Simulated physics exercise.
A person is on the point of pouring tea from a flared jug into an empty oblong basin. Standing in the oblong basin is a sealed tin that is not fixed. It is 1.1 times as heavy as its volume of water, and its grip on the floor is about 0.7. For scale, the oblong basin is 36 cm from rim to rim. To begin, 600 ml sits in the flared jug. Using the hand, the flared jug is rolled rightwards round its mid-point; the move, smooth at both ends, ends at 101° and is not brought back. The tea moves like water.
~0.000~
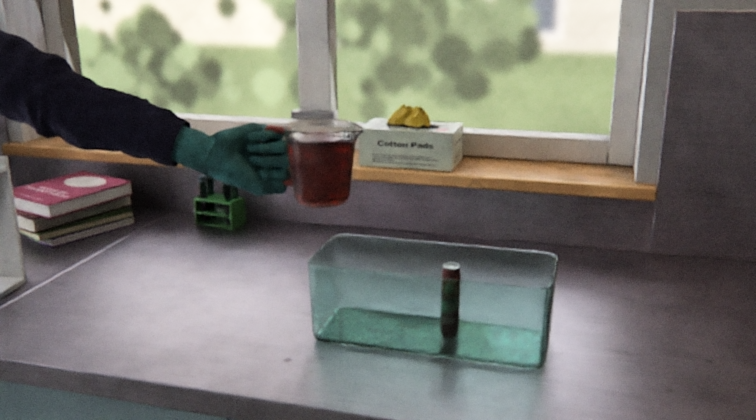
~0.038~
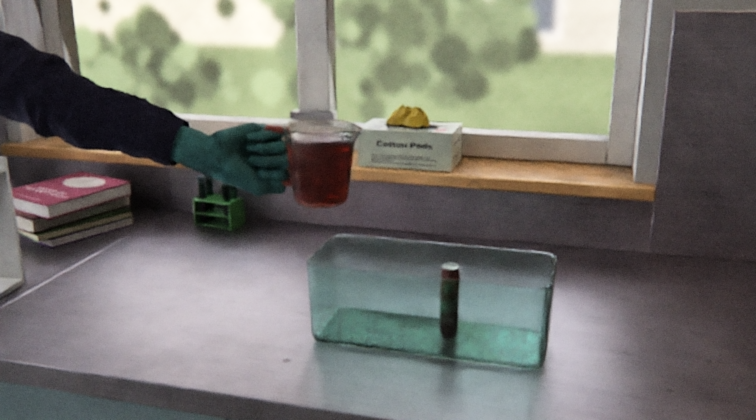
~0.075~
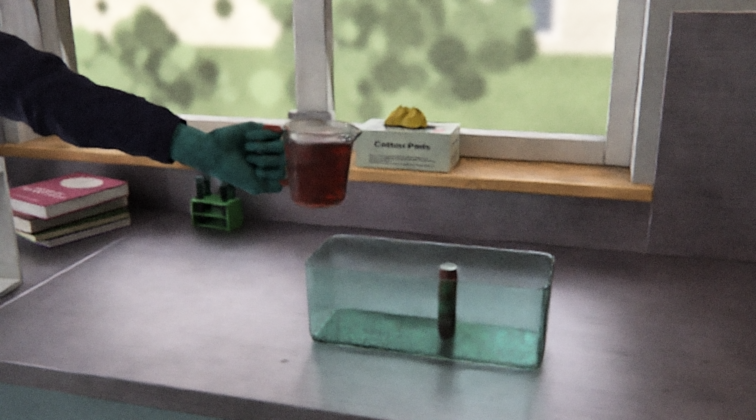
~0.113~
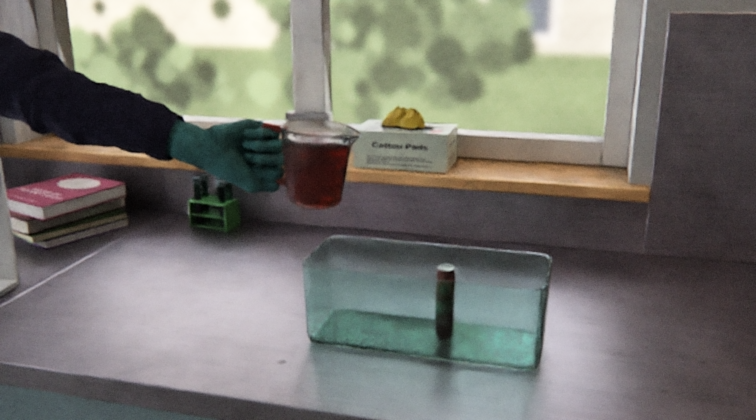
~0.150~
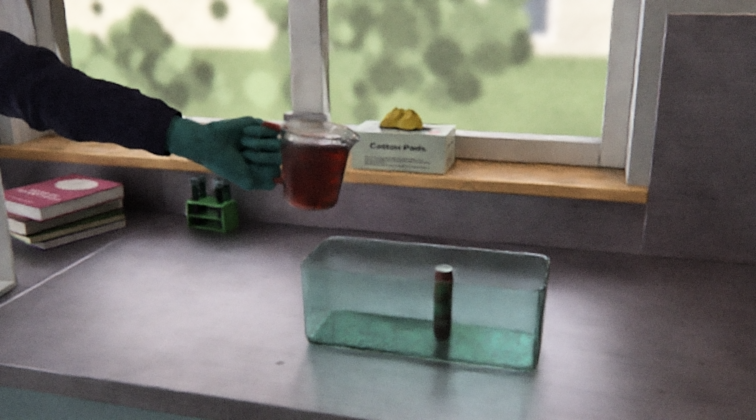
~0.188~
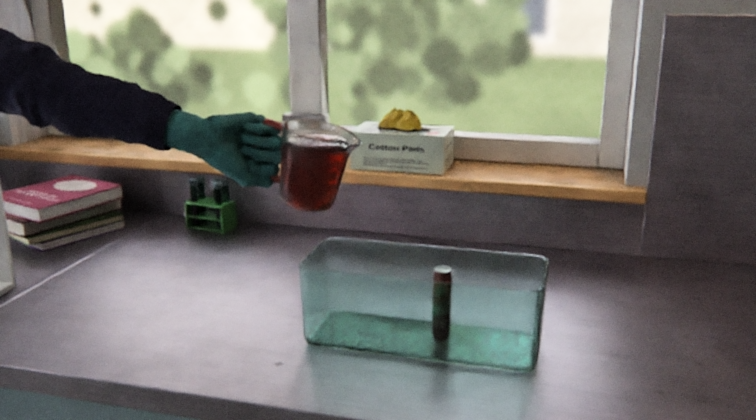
At the start, a green-gloved hand holds a clear jug of reddish-brown tea upright, above and to the left of a glass basin with a small dark tin standing inside. The hand then gradually tilts the jug slightly rightwards, and the tea stays inside it, its surface staying roughly level.
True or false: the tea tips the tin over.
False.
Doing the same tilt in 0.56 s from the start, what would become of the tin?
In that case the tin stays vertical.
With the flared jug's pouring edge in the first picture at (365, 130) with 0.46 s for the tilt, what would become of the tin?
It does not tip.
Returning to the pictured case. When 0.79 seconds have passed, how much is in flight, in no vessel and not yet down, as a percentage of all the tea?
20 in a hundred, give or take.
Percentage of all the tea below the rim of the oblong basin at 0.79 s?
It works out near 58 per cent.
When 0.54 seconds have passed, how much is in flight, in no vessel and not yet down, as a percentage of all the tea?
Estimate: Some 20 % of the total.
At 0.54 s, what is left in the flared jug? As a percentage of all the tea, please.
Still held: Roughly 74 % of the total.
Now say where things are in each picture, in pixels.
In the first frame, it leans 0°; its right rim is at (364, 129); the tea meets the walls at (292, 135) and (354, 139); the oblong basin's rim runs from (321, 249) to (555, 272); the tin's top is at (451, 269).
In the second frame, it leans 1°; its right rim is at (363, 130); the tea meets the walls at (291, 135) and (354, 139).
In the third frame, it leans 2°; its right rim is at (362, 132); the tea meets the walls at (290, 135) and (352, 140).
In the fourth frame, it leans 4°; its right rim is at (361, 135); the tea meets the walls at (288, 136) and (350, 142).
In the fifth frame, it leans 8°; its right rim is at (360, 138); the tea meets the walls at (287, 137) and (350, 143).
In the sixth frame, it leans 12°; its right rim is at (361, 143); the tea meets the walls at (288, 138) and (352, 145).
After 0.54 s the tilt is 71° and 74 per cent is still to pour; the tin stands where it began.
After 0.79 s the tilt is 100° and 22 per cent is still to pour; the tin stands where it began.
After 1.06 s the tilt is 101° and 1 per cent is still to pour; the tin stands where it began.
After 1.35 s the tilt is 101° and 0 per cent is still to pour; the tin stands where it began.
In the end the tin stands where it began.
